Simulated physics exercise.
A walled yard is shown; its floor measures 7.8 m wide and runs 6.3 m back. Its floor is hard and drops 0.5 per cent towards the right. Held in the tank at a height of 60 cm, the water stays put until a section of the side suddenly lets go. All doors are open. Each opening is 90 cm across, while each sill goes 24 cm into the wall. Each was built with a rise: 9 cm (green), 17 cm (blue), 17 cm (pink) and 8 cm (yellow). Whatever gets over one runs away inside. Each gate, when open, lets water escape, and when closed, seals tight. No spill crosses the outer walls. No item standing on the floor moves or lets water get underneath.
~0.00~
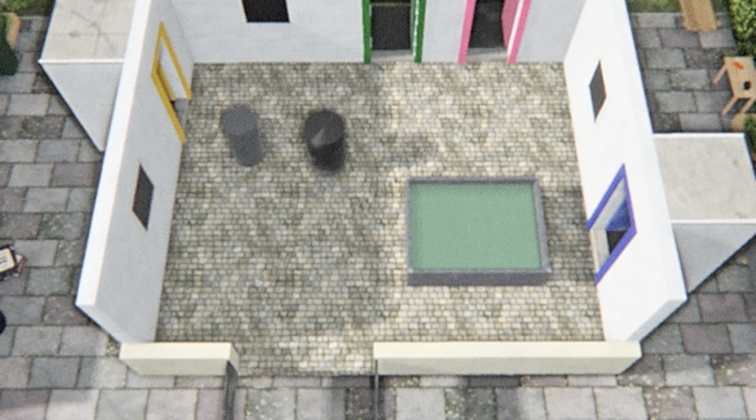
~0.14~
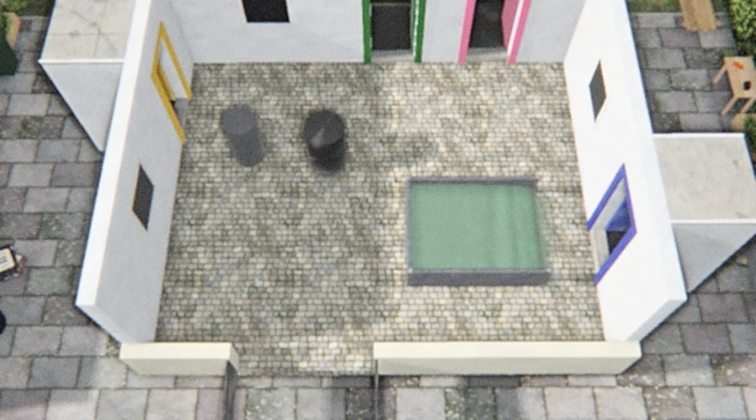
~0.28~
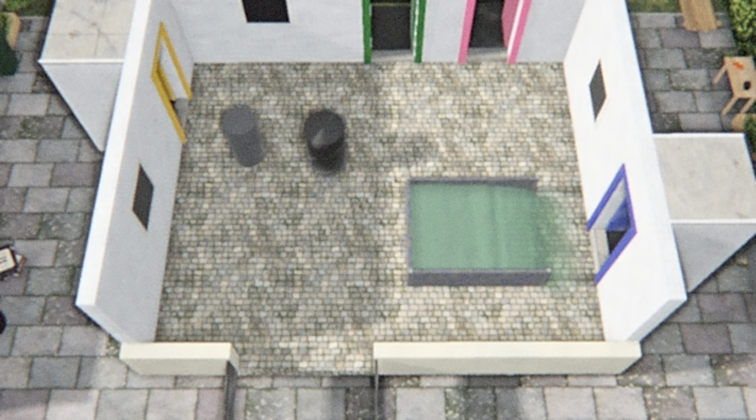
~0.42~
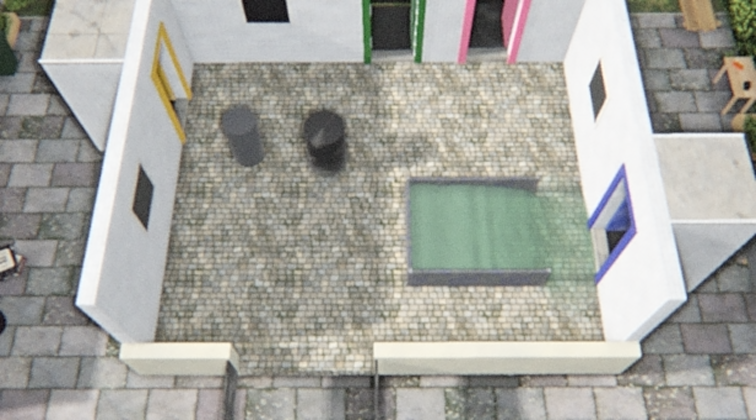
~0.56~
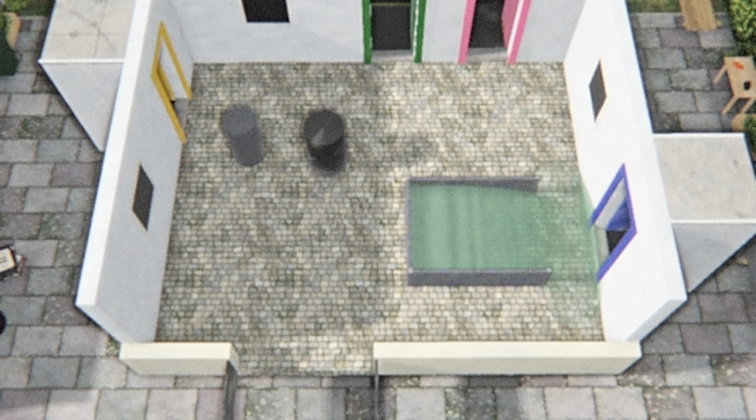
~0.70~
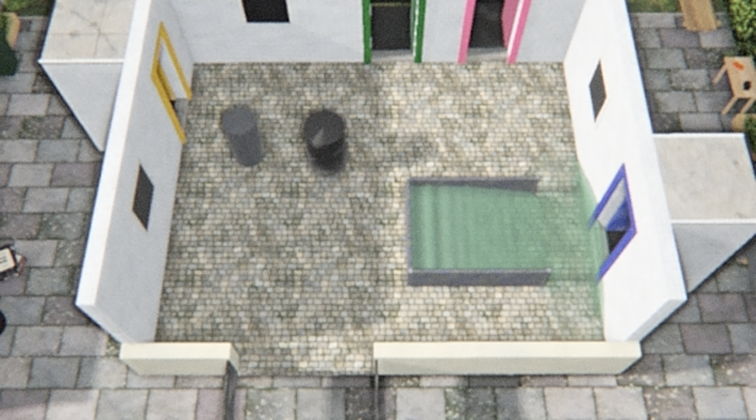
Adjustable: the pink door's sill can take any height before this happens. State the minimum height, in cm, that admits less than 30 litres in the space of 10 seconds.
10.5 cm, roughly.
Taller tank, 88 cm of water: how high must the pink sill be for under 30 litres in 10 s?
The step needs to be some 16 cm.
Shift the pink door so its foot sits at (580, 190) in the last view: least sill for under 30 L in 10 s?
You'd want it roughly 28 cm high.
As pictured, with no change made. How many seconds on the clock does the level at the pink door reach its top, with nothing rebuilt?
Approximately 2.8 s.
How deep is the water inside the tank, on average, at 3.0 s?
The average depth is some 16 cm.
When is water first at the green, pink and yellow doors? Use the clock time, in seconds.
Green at 3.0 s, pink at 2.2 s and yellow at 6.0 s.
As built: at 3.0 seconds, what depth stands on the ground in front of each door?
Lab note, cm: Green 1; blue 26; pink 17; yellow 0.
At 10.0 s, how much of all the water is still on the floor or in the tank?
Share still there: Approx. 82 percent.
After 1.4 s water covers 10 % of the floor, deepest (44 cm) near (588, 240); it has not reached the pink door.
After 3.0 s water covers 30 % of the floor, deepest (34 cm) near (605, 355); 17 cm at the pink door, 0 litres in over its 17 cm sill.
After 10.0 s water covers 95 % of the floor, deepest (8 cm) near (595, 355); 5 cm at the pink door, 1 litre in over its 17 cm sill.
At the pink door as built, the water arrived by 2.2 s and peaked near 18 cm at 2.8 s.
Run again over the same 10 s with other heights there, 42 litres in over 9 cm, 17 litres over 12 cm. The limit of 30 litres is kept from about 10.5 cm up.
